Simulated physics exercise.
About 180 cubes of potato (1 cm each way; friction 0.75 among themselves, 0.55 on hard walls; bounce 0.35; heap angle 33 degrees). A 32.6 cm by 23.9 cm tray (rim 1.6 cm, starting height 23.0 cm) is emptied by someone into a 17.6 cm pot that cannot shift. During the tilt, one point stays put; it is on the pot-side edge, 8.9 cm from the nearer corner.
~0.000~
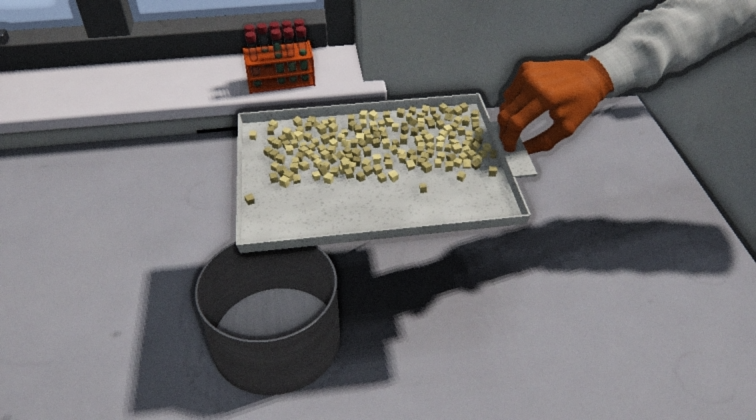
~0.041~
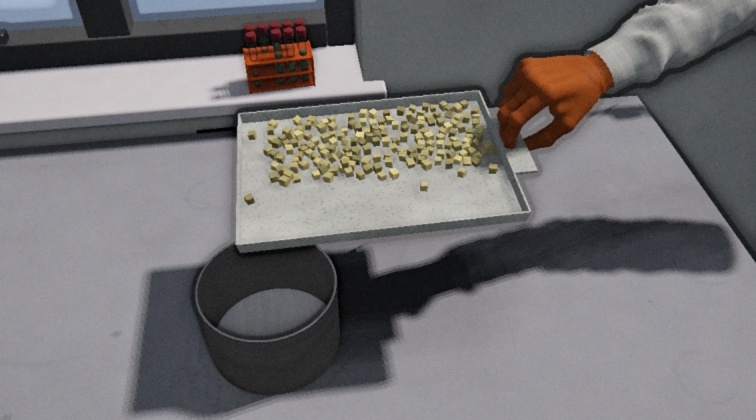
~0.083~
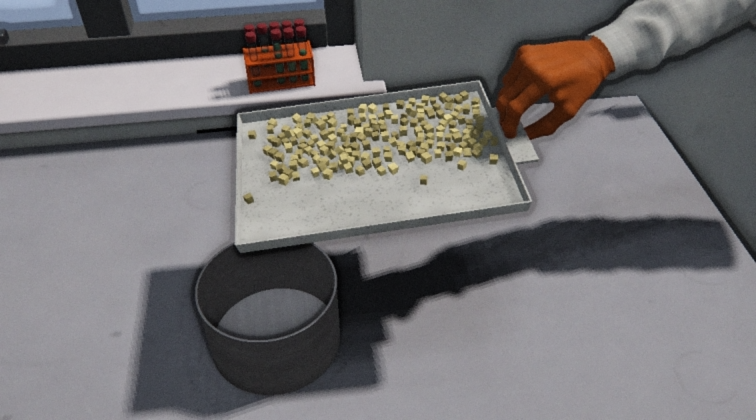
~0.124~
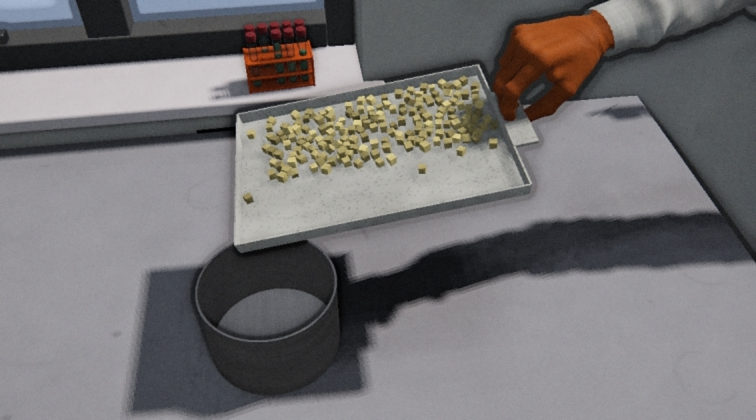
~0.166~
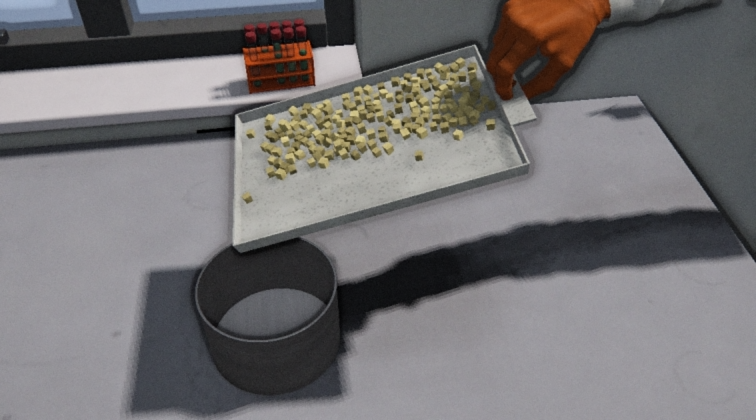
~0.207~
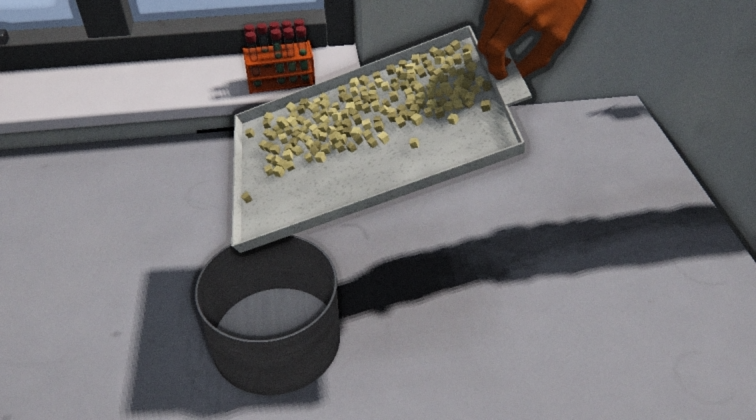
In the video, a gloved hand holds a shallow tray of small pale yellow cubes above a table, beside a dark round pot, and gradually raises the tray's right side while the cubes stay spread across its surface.
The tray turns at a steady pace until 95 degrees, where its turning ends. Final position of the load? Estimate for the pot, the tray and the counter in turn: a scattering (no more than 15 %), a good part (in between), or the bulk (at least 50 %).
Estimate - pot: A scattering, tray: A scattering, counter: The bulk.
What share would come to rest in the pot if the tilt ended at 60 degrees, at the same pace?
5 per cent.
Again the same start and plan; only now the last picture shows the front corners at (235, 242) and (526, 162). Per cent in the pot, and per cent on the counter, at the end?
That works out as pot 5 and counter 90.
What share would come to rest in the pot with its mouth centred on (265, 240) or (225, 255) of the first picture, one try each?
Spot one: Some 20 per cent; spot two: Some 55 per cent.
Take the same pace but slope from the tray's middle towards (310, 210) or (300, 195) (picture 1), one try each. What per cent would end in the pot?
First try: Around 70 percent; second try: Around 30 percent.
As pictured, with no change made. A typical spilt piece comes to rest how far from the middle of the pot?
I'd say around 24 centimetres.
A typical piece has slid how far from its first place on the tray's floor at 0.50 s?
It has moved some 4 cm from its start.
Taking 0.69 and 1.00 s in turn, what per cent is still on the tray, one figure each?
Earlier moment 70, later moment 5.
Then, at 0.50 s, tilt 57 degrees; the tray holds 100 %, the pot 0 %.
After 0.69 s, tilt 82 degrees; the tray holds 70 %, the pot 0 %.
After 1.00 s, tilt 95 degrees; the tray holds 5 %, the pot 5 %.
By 2.2 s all is still; pot 5 %, tray 5 %, counter 85 %.
